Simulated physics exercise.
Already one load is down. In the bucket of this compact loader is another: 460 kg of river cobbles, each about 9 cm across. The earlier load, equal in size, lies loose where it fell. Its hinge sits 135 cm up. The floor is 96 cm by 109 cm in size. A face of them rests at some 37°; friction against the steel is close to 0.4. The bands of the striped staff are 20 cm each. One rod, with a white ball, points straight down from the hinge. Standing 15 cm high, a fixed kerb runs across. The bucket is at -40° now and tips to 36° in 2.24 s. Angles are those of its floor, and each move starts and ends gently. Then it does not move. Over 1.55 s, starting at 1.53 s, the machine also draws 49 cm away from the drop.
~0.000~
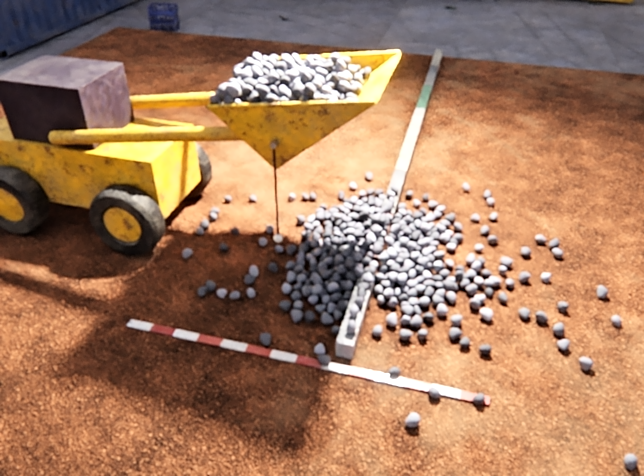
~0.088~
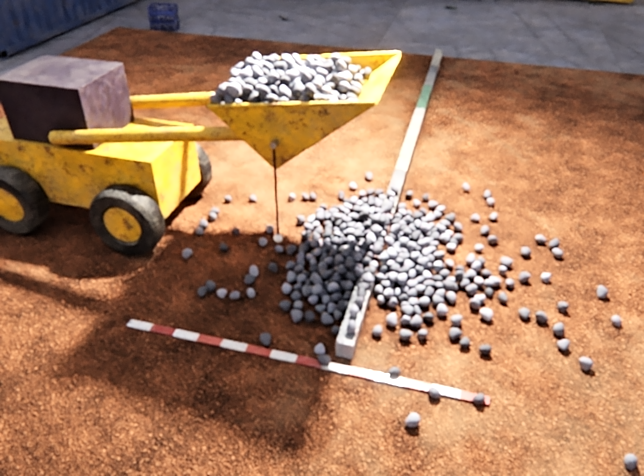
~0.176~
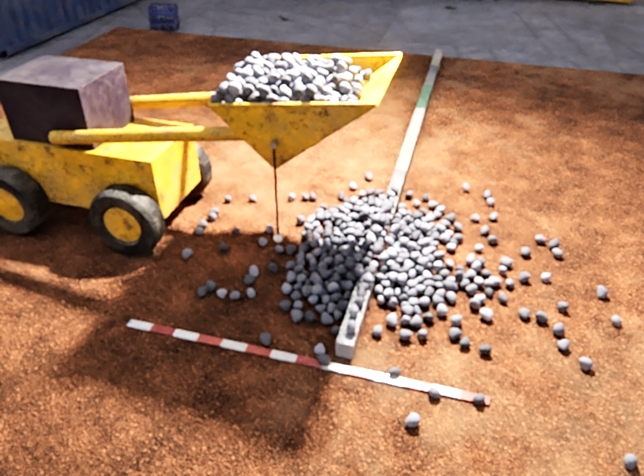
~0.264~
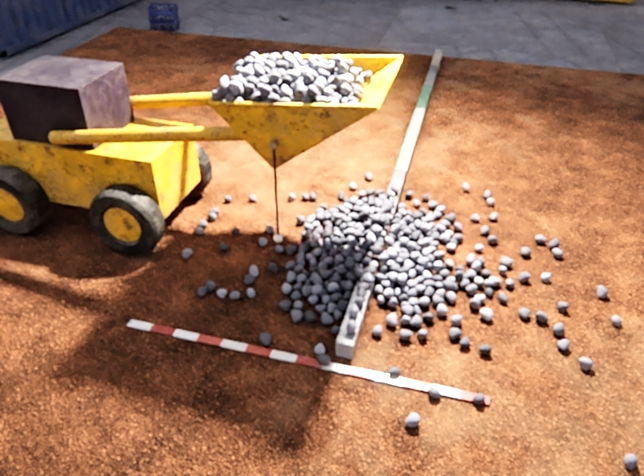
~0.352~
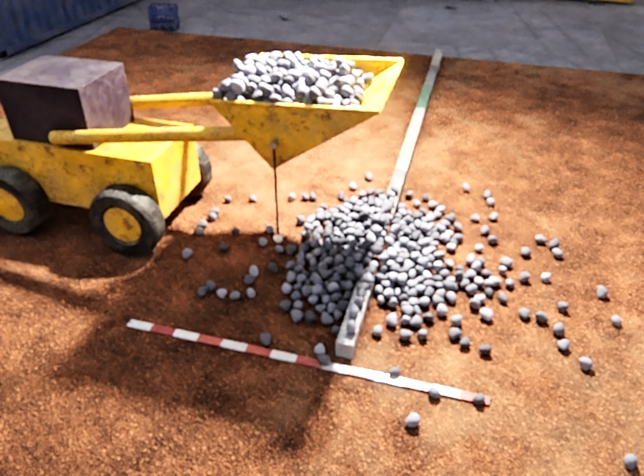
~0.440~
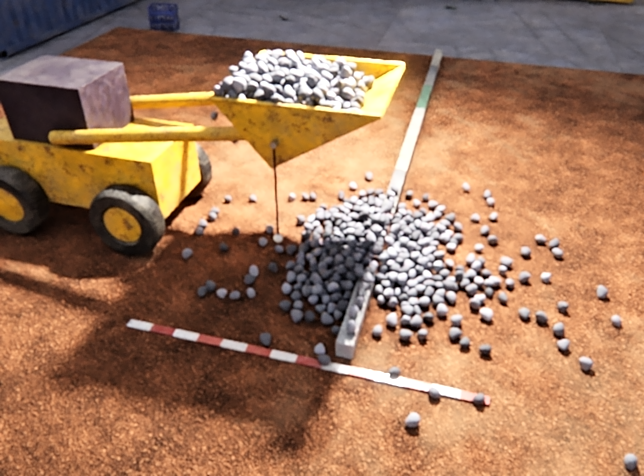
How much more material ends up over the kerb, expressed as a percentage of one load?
About 61 per cent of a load more.
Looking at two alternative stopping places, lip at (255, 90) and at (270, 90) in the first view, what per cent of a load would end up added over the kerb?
The first would add around 0 per cent, the second around 0 per cent.
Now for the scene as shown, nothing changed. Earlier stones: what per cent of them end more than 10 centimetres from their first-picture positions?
Around 15 in a hundred.
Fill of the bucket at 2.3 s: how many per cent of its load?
About 20 per cent.
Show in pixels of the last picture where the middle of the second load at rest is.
Centre at roughly (395, 249).
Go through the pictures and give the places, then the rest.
The bucket is at -40°, its lip at (375, 103); the top of the load is at (312, 64). The earlier load is highest near (371, 238), 24 cm above ground level, 58 % on this side of the kerb, 43 % over the kerb, in the first picture.
Lip at (376, 103), floor tilted -40°, highest stones at (312, 64); the stones move at 0.0 m/s on average, in the second picture.
The bucket is at -39°, its lip at (376, 105); the top of the load is at (311, 64); the stones move at 0.1 m/s on average, in the third picture.
The bucket is at -37°, its lip at (378, 108); the top of the load is at (309, 64); the stones move at 0.1 m/s on average, in the fourth picture.
The bucket is at -35°, its lip at (379, 112); the top of the load is at (318, 66); the stones move at 0.1 m/s on average, in the fifth picture.
Lip at (381, 117), floor tilted -32°, highest stones at (300, 64); the stones move at 0.2 m/s on average, in the sixth picture.
After 1.7 s the floor is at 24°; in per cent of one load, 96 in the bucket, 61 on this side of the kerb, 44 over the kerb; the foremost stones are at (593, 323).
After 2.3 s the floor is at 36°; in per cent of one load, 18 in the bucket, 95 on this side of the kerb, 88 over the kerb; the foremost stones are at (593, 323).
After 3.5 s the floor is at 36°; in per cent of one load, 0 in the bucket, 97 on this side of the kerb, 104 over the kerb; the foremost stones are at (593, 323).
After 6.2 s the floor is at 36°; in per cent of one load, 0 in the bucket, 97 on this side of the kerb, 104 over the kerb; the foremost stones are at (593, 323). Net gain over the kerb, 61.
